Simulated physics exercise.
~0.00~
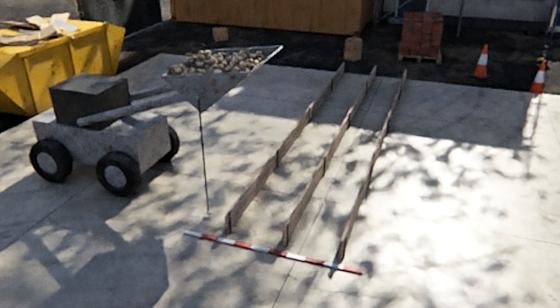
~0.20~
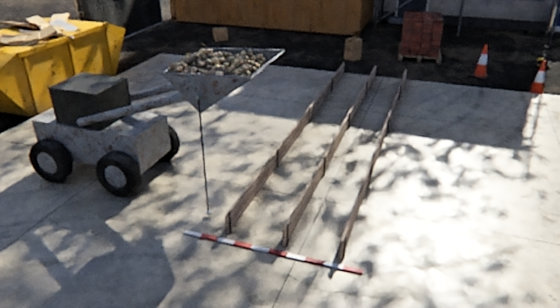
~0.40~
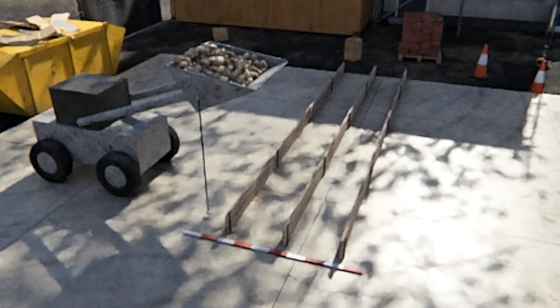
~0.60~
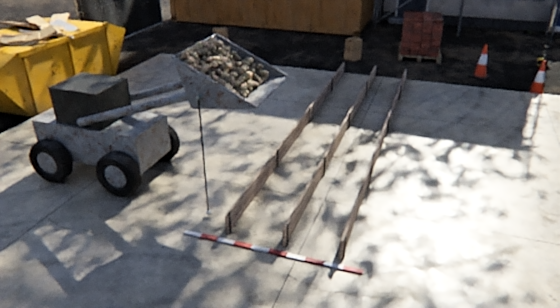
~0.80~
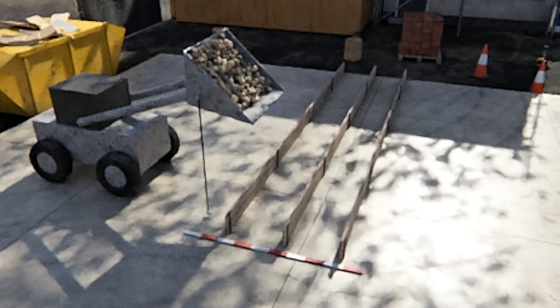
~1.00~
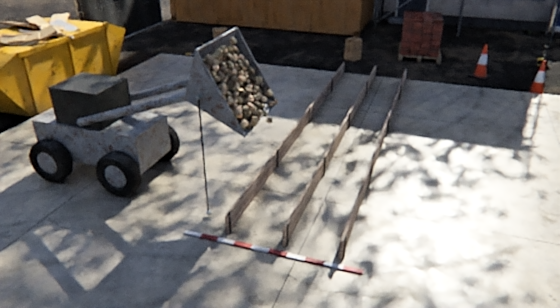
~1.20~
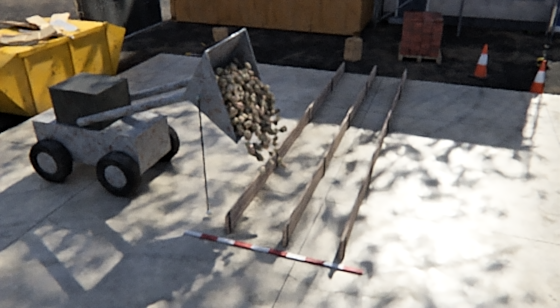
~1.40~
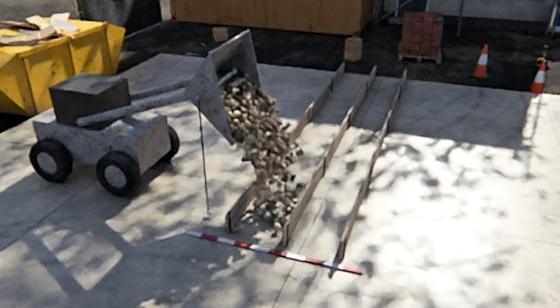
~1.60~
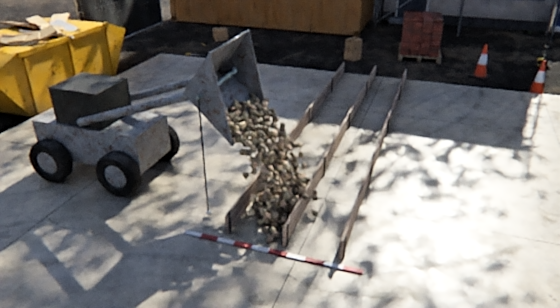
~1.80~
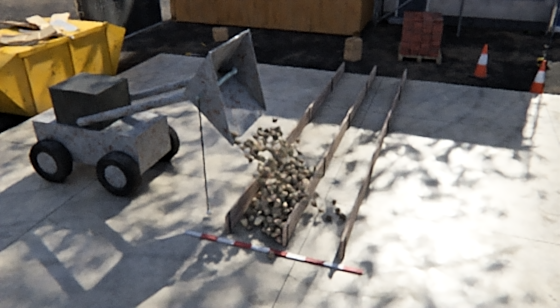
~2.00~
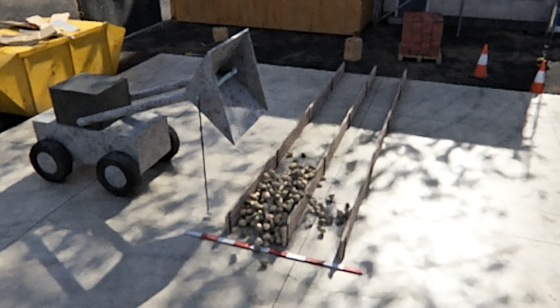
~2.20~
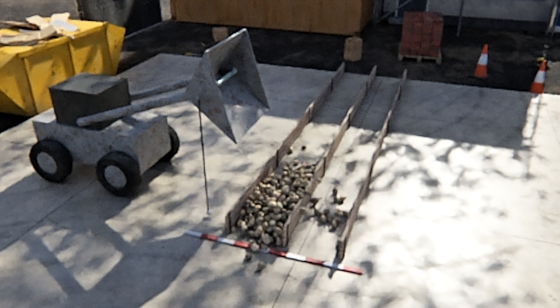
On a sunlit concrete yard, a small grey loader tipped its raised bucket forward until a load of cobbles slid out between low boards, most settling in the nearer bay and a few in the far one, leaving the bucket empty.
